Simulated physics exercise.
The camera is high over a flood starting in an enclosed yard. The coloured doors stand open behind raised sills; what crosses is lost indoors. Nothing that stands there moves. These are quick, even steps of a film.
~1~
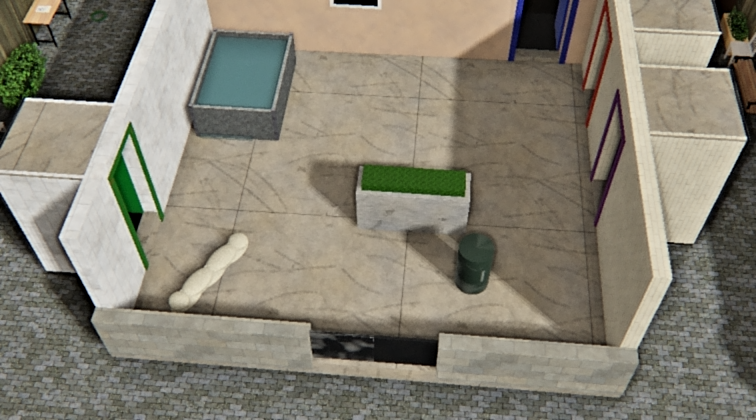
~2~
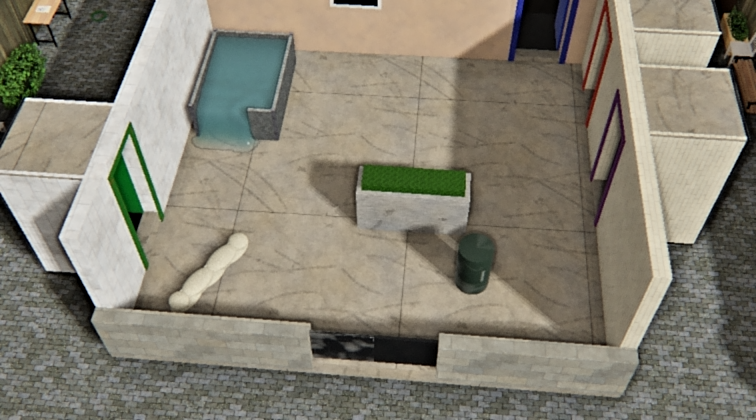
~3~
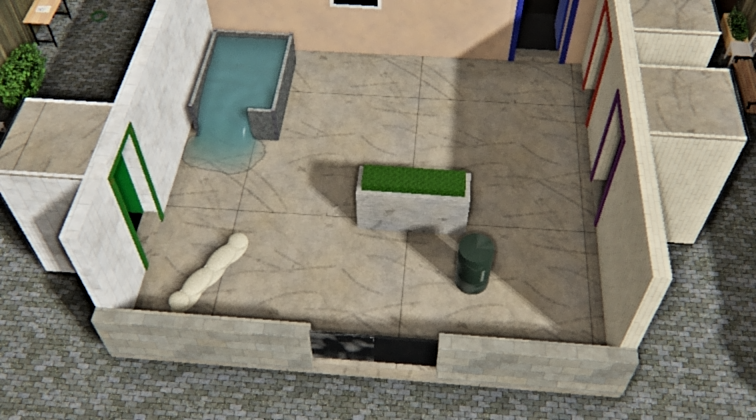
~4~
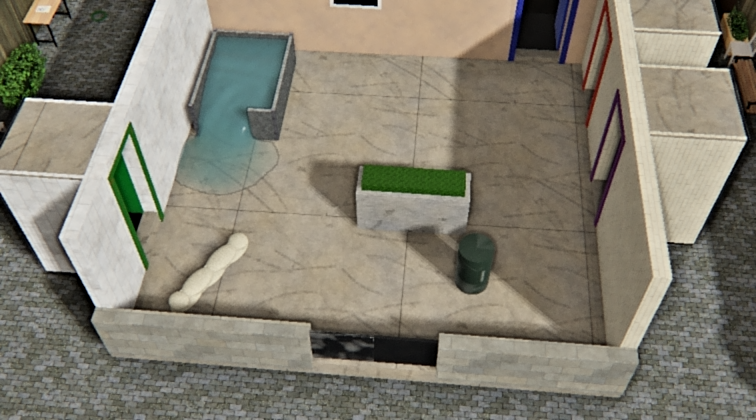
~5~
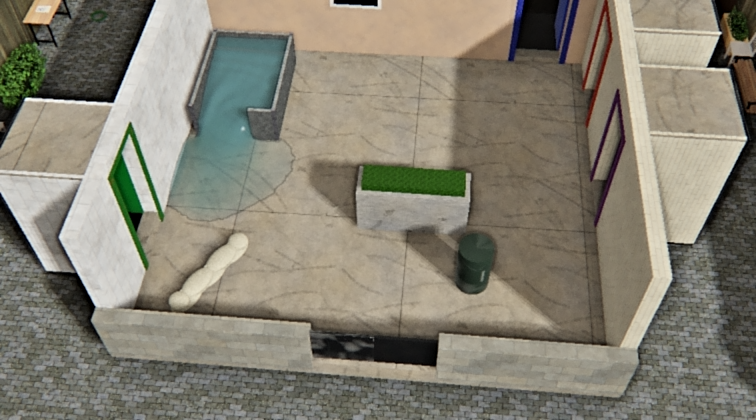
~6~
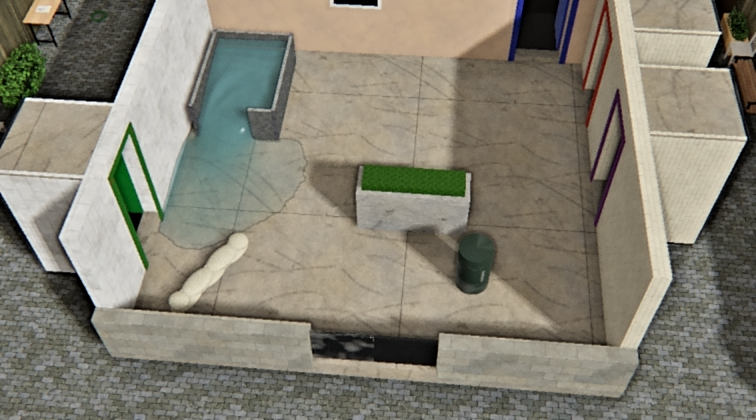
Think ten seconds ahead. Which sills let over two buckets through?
The red door admits no more than that; the blue door admits no more than that; the purple door admits no more than that; the green door admits no more than that.
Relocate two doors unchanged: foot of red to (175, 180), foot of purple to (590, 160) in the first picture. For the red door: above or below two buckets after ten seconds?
My reading: The red one floods.
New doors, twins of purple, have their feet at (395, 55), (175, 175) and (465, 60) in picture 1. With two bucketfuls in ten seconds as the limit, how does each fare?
In turn: Takes less, is over, lets less in.
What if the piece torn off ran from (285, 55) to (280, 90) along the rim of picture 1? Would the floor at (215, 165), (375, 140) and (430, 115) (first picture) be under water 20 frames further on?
In turn: No water, under water, under water.
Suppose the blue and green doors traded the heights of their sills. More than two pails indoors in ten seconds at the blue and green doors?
Then: Blue door is under, green door passes that mark.
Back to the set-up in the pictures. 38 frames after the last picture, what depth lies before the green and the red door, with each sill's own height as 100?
About 50 and 0 per cent.
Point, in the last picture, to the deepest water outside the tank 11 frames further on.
At about (138, 335).
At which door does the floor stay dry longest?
That is the door marked blue.
A moment on, water covers 15 % of the floor; the red door not reached, the blue door not reached, the purple door not reached, the green door wet at the sill, nothing in.
Next, water covers 25 % of the floor; the red door not reached, the blue door not reached, the purple door not reached, the green door wet at the sill, nothing in.
Then, water covers 30 % of the floor; the red door not reached, the blue door not reached, the purple door not reached, the green door wet at the sill, nothing in.
Later, water covers 55 % of the floor; the red door not reached, the blue door not reached, the purple door wet at the sill, nothing in, the green door wet at the sill, nothing in.
In the end, water covers 85 % of the floor; the red door wet at the sill, nothing in, the blue door wet at the sill, nothing in, the purple door wet at the sill, nothing in, the green door wet at the sill, nothing in.
